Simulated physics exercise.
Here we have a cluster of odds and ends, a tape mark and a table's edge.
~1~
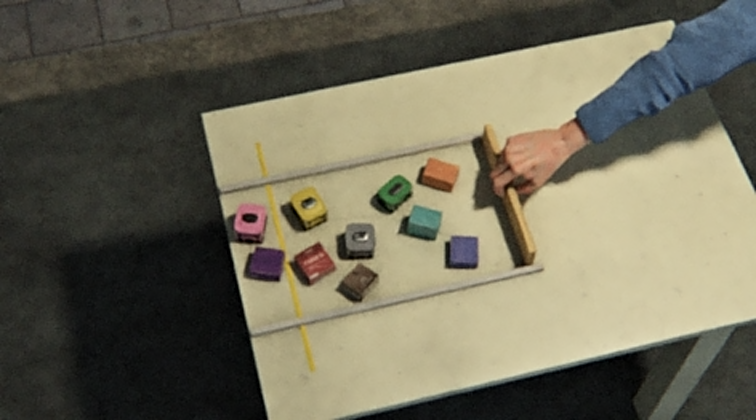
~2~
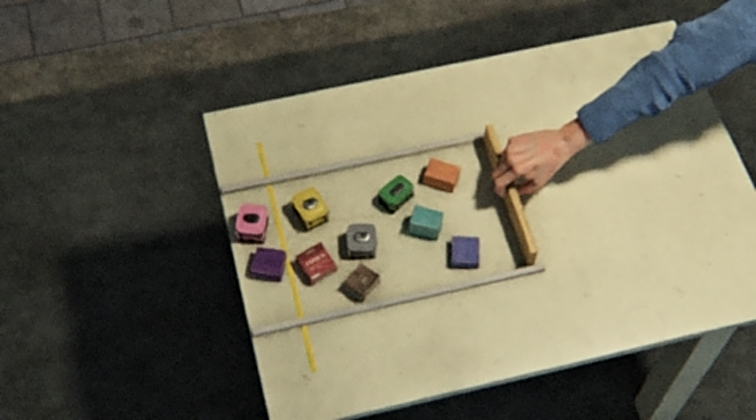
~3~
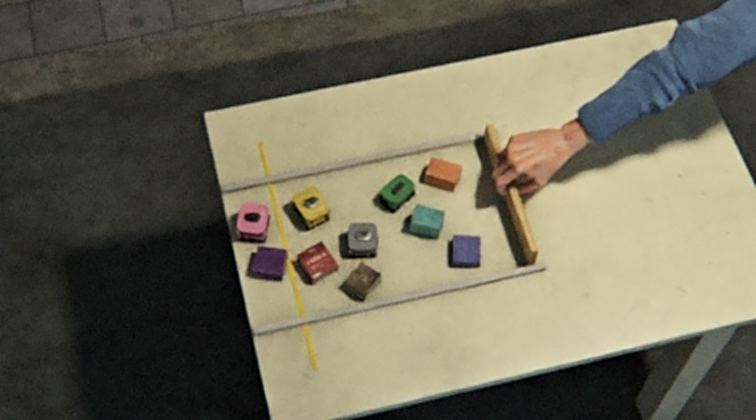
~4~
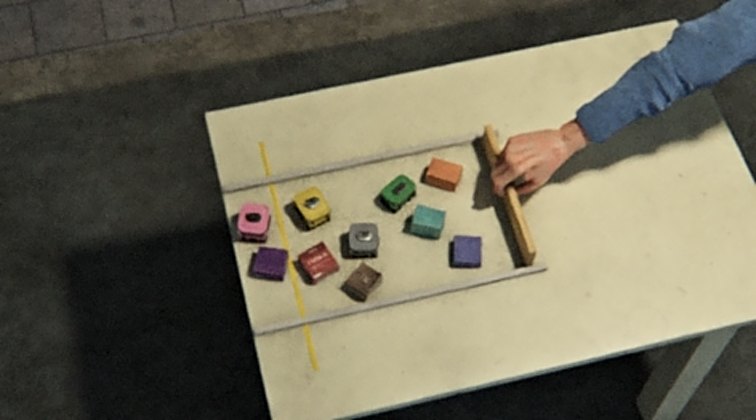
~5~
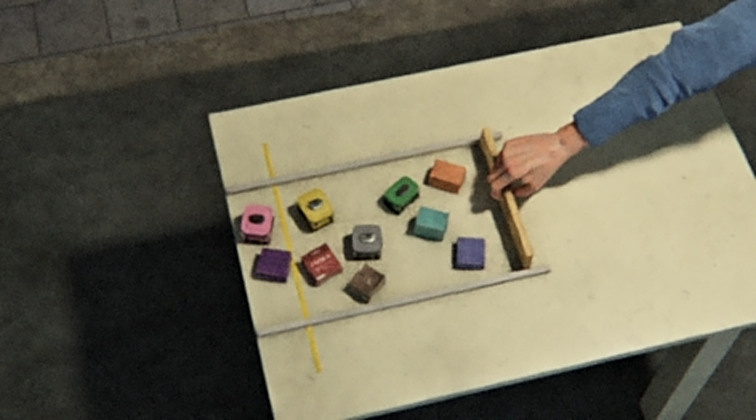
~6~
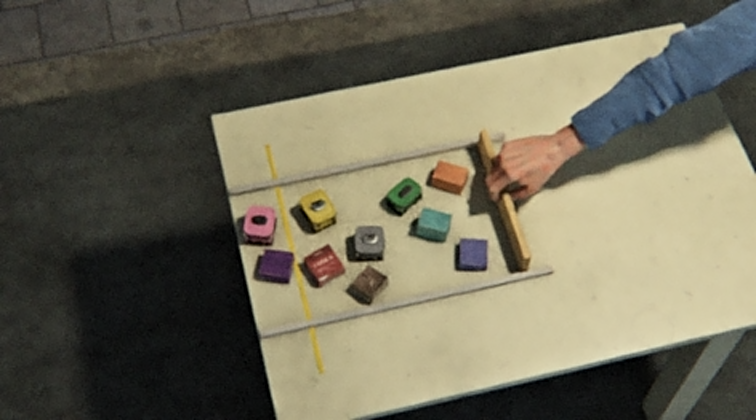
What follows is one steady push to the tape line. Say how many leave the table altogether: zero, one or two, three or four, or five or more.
The number that fall off is three or four.
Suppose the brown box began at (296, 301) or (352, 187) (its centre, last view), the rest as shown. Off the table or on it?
The brown box survives; holds on.
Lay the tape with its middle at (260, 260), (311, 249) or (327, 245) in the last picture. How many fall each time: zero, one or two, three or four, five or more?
In that order: At least five; one or two; just one or two.
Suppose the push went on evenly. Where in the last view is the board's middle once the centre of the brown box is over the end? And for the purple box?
Near (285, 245) and (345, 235).
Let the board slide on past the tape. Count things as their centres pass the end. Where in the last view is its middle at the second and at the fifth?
Near (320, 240) and (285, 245).
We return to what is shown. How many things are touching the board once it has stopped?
That makes 4.
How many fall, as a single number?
The count is 3.
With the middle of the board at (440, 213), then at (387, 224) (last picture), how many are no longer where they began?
By then 4, and 7.
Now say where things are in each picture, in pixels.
The first picture shows pink case (251, 223); purple box (268, 264); red box (315, 263); board (508, 194); tape (284, 251).
The second picture shows purple box (269, 264); green case (396, 194).
The third picture shows red box (318, 263); board (510, 193).
The fourth picture shows pink case (255, 223); blue block (467, 252).
The fifth picture shows purple box (274, 265); orange block (448, 176).
The sixth picture shows pink case (261, 225); purple box (277, 266); red box (324, 266); board (503, 200); tape (293, 253).
Soon after, none off yet; pink case at rest near (261, 225); purple box at rest near (277, 266); red box at rest near (324, 266).
Then, none off yet; pink case at rest near (261, 225); purple box moved a little near (259, 268); red box moved about its own width near (292, 274).
At rest, the number that fall off is three or four; fallen, red box, purple box and pink case.
